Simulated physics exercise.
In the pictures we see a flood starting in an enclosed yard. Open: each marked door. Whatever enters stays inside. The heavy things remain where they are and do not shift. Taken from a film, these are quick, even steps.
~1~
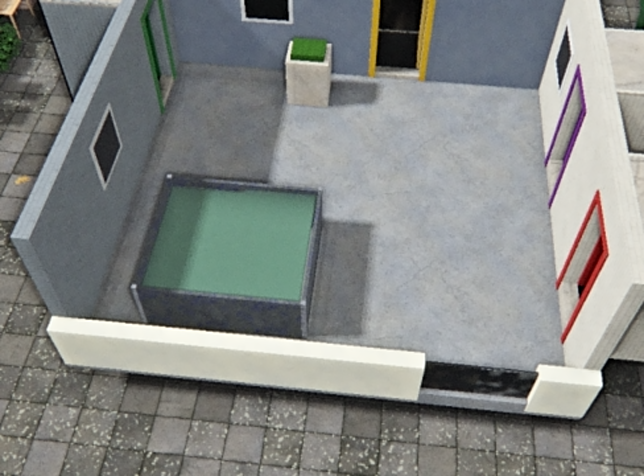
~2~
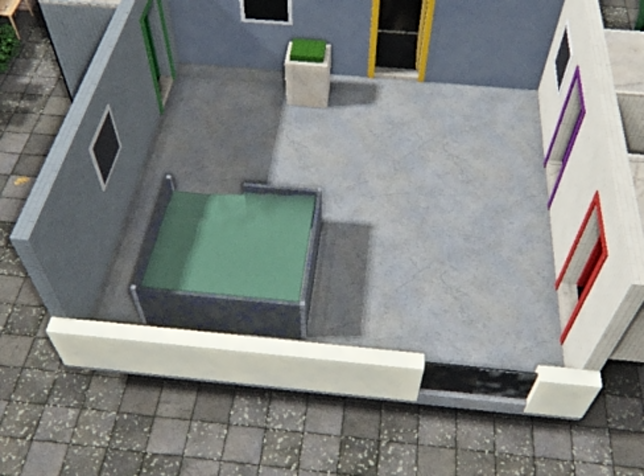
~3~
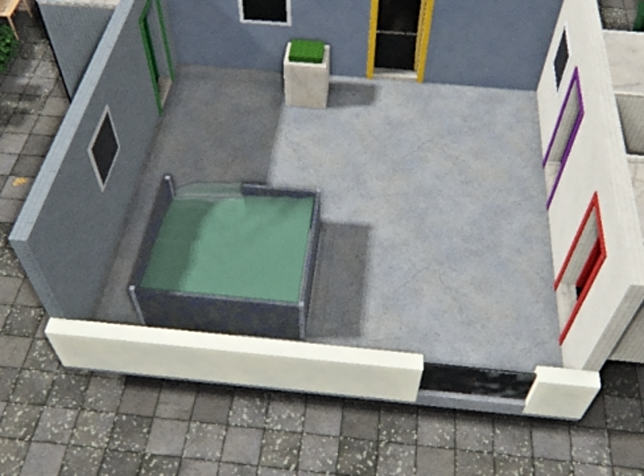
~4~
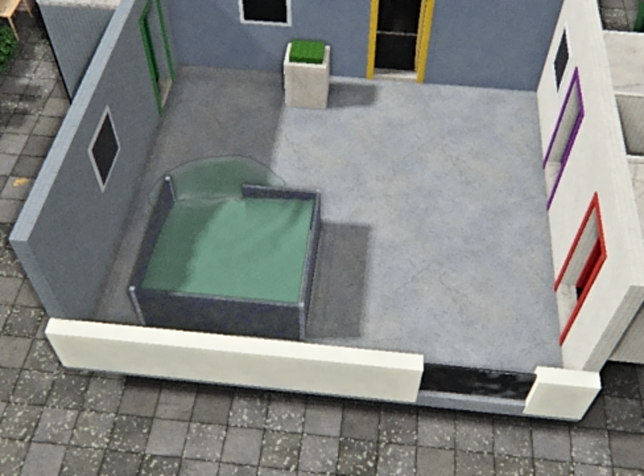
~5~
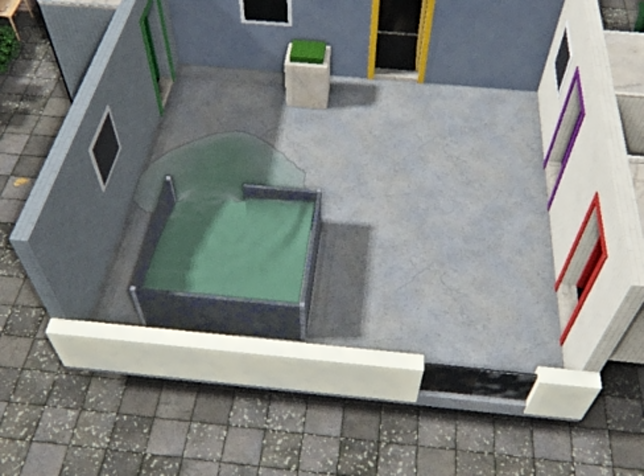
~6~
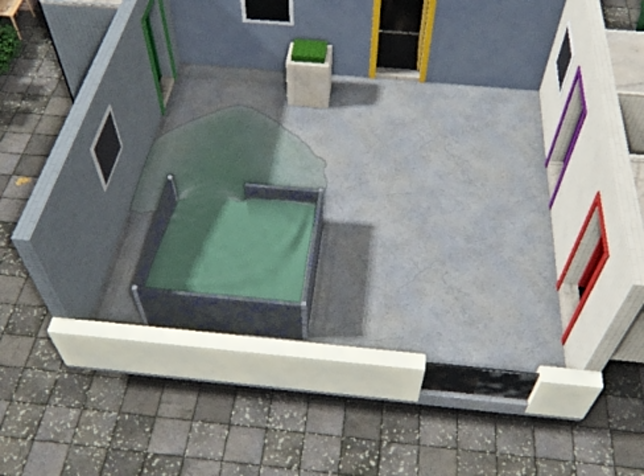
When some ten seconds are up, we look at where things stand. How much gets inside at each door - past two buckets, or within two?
In the end green door: Exceeds two buckets; yellow door: Within two buckets; red door: Within two buckets; purple door: Within two buckets.
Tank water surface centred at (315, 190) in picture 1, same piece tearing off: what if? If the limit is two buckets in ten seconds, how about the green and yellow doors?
From what I see, the green one gets past it and the yellow one gets past it.
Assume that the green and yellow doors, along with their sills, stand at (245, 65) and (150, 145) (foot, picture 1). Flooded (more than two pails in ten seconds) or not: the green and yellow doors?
As it turns out, the green door runs past it while the yellow door runs past it.
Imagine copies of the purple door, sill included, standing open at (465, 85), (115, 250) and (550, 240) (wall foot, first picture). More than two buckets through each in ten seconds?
Taking the new doors in the order given: The first comes up short, the second comes up short, the third comes up short.
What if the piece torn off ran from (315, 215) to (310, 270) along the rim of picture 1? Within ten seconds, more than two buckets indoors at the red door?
Red door: Tops the limit.
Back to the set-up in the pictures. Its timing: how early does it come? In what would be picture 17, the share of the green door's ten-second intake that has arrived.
About 5 %.
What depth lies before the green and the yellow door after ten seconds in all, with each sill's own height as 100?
Respectively about 80 and 30 per cent.
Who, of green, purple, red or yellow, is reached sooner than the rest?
Looks like the one in green.
A moment on, water covers 30 % of the floor; the green door wet at the sill, nothing in, the yellow door not reached, the red door not reached, the purple door not reached.
Next, water covers 35 % of the floor; the green door under two buckets in, the yellow door wet at the sill, nothing in, the red door not reached, the purple door not reached.
Then, water covers 50 % of the floor; the green door far over two buckets in, the yellow door under two buckets in, the red door not reached, the purple door not reached.
Later, water covers 80 % of the floor; the green door far over two buckets in, the yellow door under two buckets in, the red door wet at the sill, nothing in, the purple door wet at the sill, nothing in.
In the end, water covers 100 % of the floor; the green door far over two buckets in, the yellow door under two buckets in, the red door wet at the sill, nothing in, the purple door wet at the sill, nothing in.
